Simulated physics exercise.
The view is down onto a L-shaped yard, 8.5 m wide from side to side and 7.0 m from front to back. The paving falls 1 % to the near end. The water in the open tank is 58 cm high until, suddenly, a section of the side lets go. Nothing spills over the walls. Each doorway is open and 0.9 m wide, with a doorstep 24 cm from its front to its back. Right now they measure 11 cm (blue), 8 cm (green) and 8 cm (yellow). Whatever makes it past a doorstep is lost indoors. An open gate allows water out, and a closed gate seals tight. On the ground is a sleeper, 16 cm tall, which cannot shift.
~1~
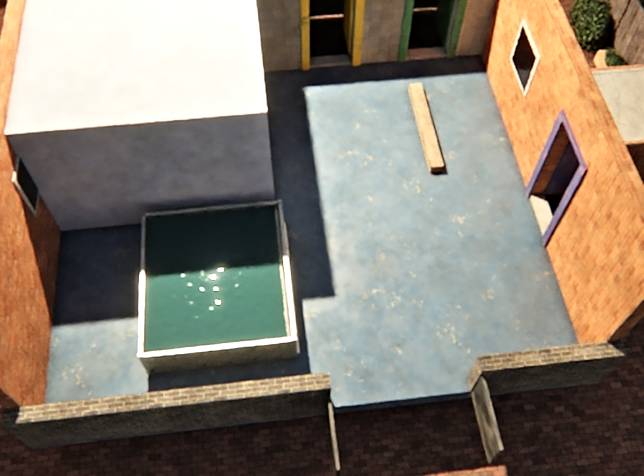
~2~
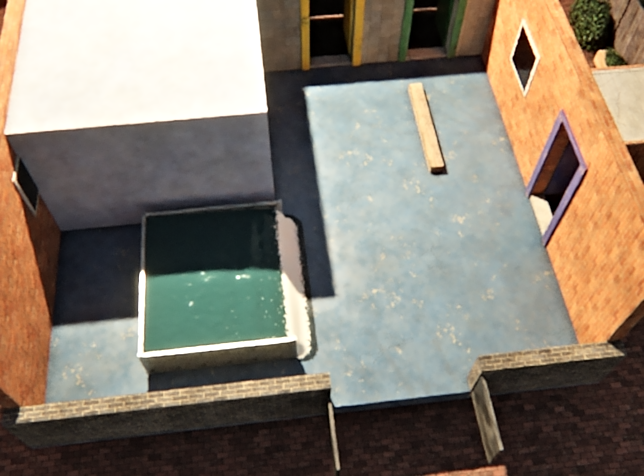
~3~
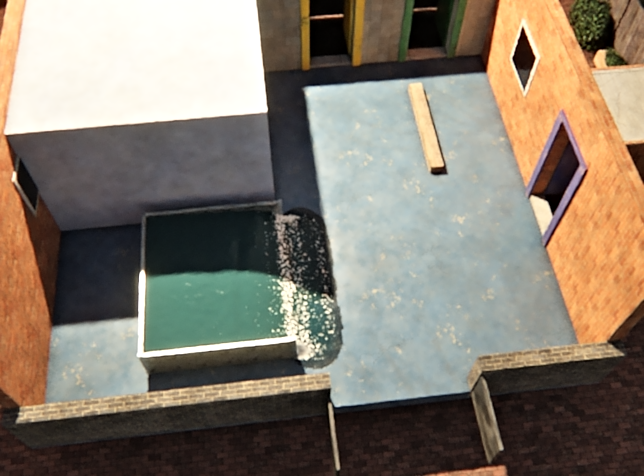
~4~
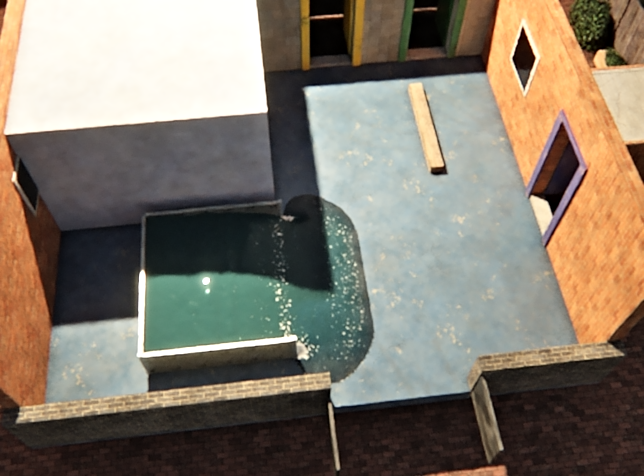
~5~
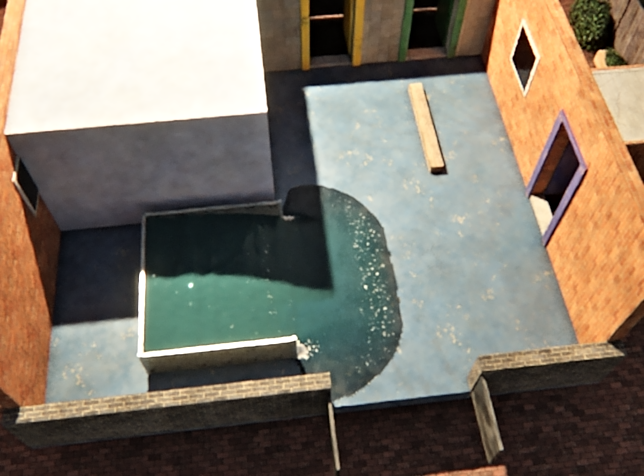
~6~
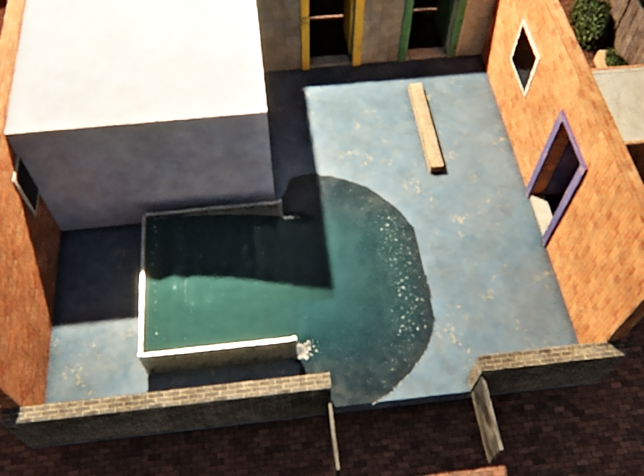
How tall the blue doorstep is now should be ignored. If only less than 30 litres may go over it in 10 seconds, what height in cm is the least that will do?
It needs to be about 20 cm high.
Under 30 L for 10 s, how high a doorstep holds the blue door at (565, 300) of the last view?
About 24 cm.
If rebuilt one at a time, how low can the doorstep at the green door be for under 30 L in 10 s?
I'd raise green to close to 9.5 cm.
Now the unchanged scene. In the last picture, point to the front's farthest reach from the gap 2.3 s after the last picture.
Pixel: About (492, 90).
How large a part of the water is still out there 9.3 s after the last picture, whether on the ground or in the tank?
Something near 70 out of a hundred parts.
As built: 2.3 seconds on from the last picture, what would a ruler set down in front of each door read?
Before blue it's 25 cm, before green 0 cm, before yellow 0 cm.
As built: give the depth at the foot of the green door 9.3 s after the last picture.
It comes to about 6.5 centimetres deep.
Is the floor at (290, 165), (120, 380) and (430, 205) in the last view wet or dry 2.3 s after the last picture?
I'd mark them spared by the flood, spared by the flood and touched by the flood, respectively.
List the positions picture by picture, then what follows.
The open tank at (216, 276) is whole and still, 58 cm deep; the blue door at (553, 184) is dry, in the first picture.
The gap is at (286, 279), the front 0.3 m out at (311, 350); the back of the open tank holds 58 cm, in the second picture.
The gap is at (286, 281), the front 0.8 m out at (337, 323); the back of the open tank holds 58 cm, in the third picture.
The gap is at (286, 281), the front 1.2 m out at (368, 334); the back of the open tank holds 58 cm, in the fourth picture.
The gap is at (286, 281), the front 1.7 m out at (396, 327); the back of the open tank holds 57 cm, in the fifth picture.
The gap is at (286, 282), the front 2.3 m out at (428, 320); the back of the open tank holds 54 cm; the blue door at (553, 184), 4.7 m from the gap, is still 2.4 m from the nearest water, in the sixth picture.
Then, 0.7 s after the last picture water covers 45 % of the floor, deepest (26 cm) near (297, 331); it has not reached the blue door.
Then, 2.3 s after the last picture water covers 55 % of the floor, deepest (38 cm) near (574, 364); 25 cm at the blue door, 73 litres in over its 11 cm doorstep.
Then, 9.3 s after the last picture water covers 80 % of the floor, deepest (13 cm) near (314, 79); 5 cm at the blue door, 172 litres in over its 11 cm doorstep.
At the blue door as built, the water peaked near 26 cm, 2.1 s after the last picture.
With a doorstep of 17.5 cm, 52 litres would have come in within the 10 s; with 24 cm, 4 litres. So under 30 litres takes about 20 cm.
